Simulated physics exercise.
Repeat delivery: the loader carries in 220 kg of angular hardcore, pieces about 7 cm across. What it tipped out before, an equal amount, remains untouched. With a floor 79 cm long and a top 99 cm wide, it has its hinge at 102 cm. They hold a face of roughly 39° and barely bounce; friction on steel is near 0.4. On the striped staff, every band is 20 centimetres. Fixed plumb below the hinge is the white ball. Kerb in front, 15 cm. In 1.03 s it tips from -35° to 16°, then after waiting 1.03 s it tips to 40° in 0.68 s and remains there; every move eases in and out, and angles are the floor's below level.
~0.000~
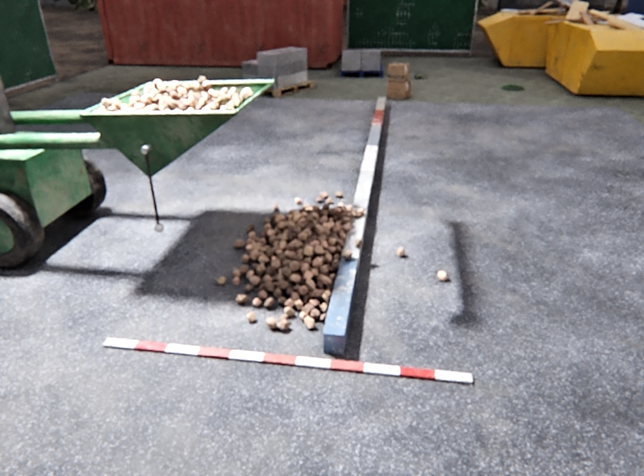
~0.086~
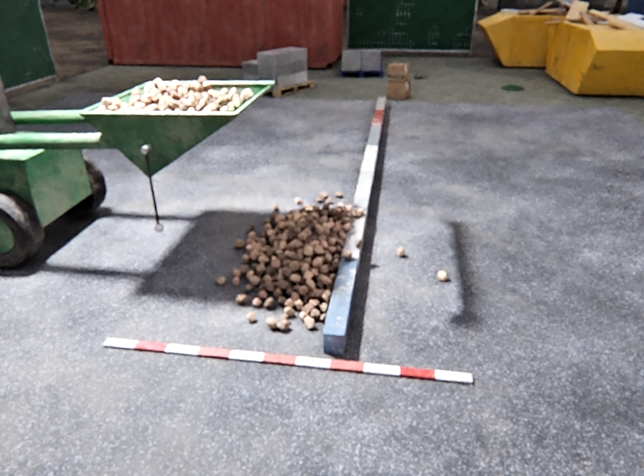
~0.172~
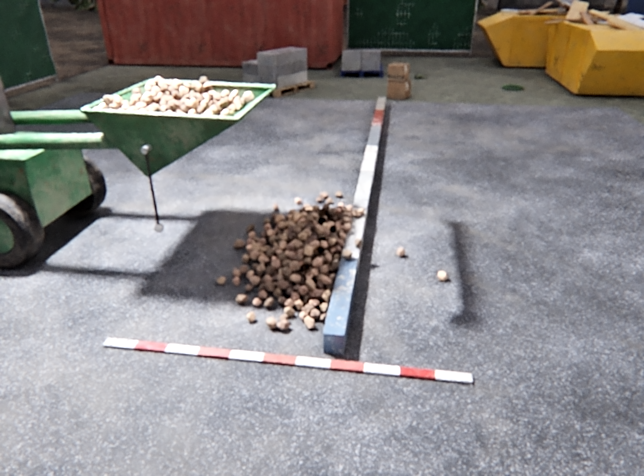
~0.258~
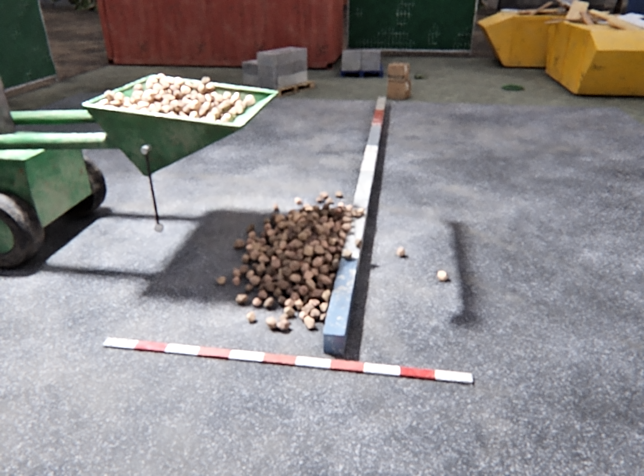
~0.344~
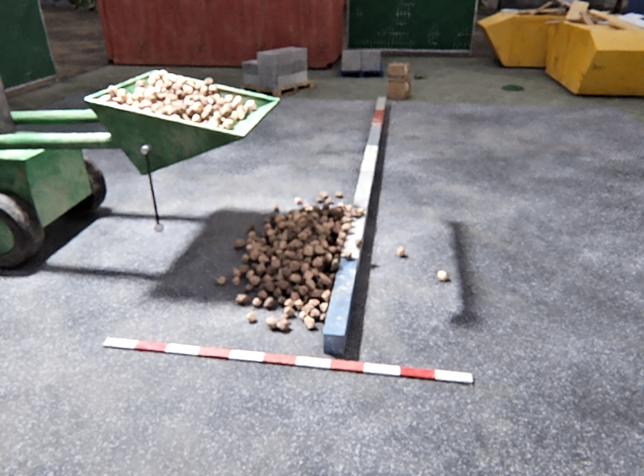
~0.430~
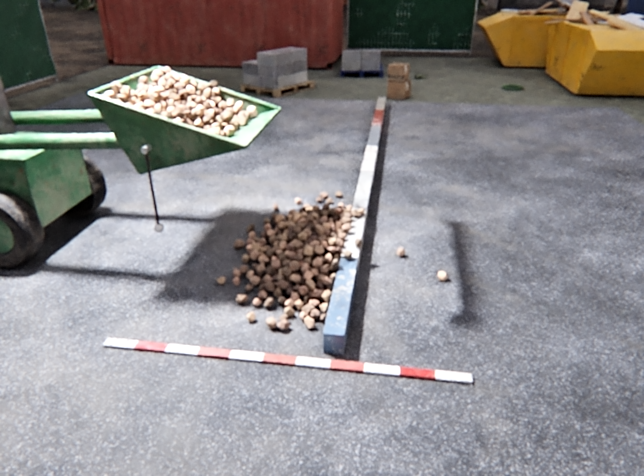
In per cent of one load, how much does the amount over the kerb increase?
About 0 per cent.
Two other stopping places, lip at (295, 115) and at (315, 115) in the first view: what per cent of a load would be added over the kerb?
The first would add some 5 per cent and the second some 25 per cent.
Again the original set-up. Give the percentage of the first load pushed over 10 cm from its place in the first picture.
I'd put it at about 0 per cent.
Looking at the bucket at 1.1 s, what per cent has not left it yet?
100 % still inside.
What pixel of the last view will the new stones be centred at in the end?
The centre sits about (264, 239).
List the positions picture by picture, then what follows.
In the first picture, the bucket is at -35°, its lip at (236, 113); the top of the load is at (183, 86). The earlier load is highest near (309, 234), 25 cm above ground level, 100 % on this side of the kerb.
In the second picture, the bucket is at -34°, its lip at (237, 115); the top of the load is at (184, 86); the stones move at 0.1 m/s on average.
The third picture shows lip at (239, 120), floor tilted -31°, highest stones at (173, 85); the stones move at 0.1 m/s on average.
The fourth picture shows lip at (242, 127), floor tilted -27°, highest stones at (167, 83); the stones move at 0.2 m/s on average.
In the fifth picture, the bucket is at -22°, its lip at (244, 137); the top of the load is at (162, 81); the stones move at 0.2 m/s on average.
In the sixth picture, the bucket is at -16°, its lip at (246, 147); the top of the load is at (164, 78); the stones move at 0.2 m/s on average.
After 0.8 s the floor is at 8°; in per cent of one load, 100 in the bucket, 100 on this side of the kerb; the foremost stones are at (369, 237).
After 1.1 s the floor is at 16°; in per cent of one load, 100 in the bucket, 100 on this side of the kerb; the foremost stones are at (369, 237).
After 3.2 s the floor is at 40°; in per cent of one load, 6 in the bucket, 194 on this side of the kerb; the foremost stones are at (369, 237).
After 5.7 s the floor is at 40°; in per cent of one load, 0 in the bucket, 200 on this side of the kerb; the foremost stones are at (371, 239). Net gain over the kerb, 0.
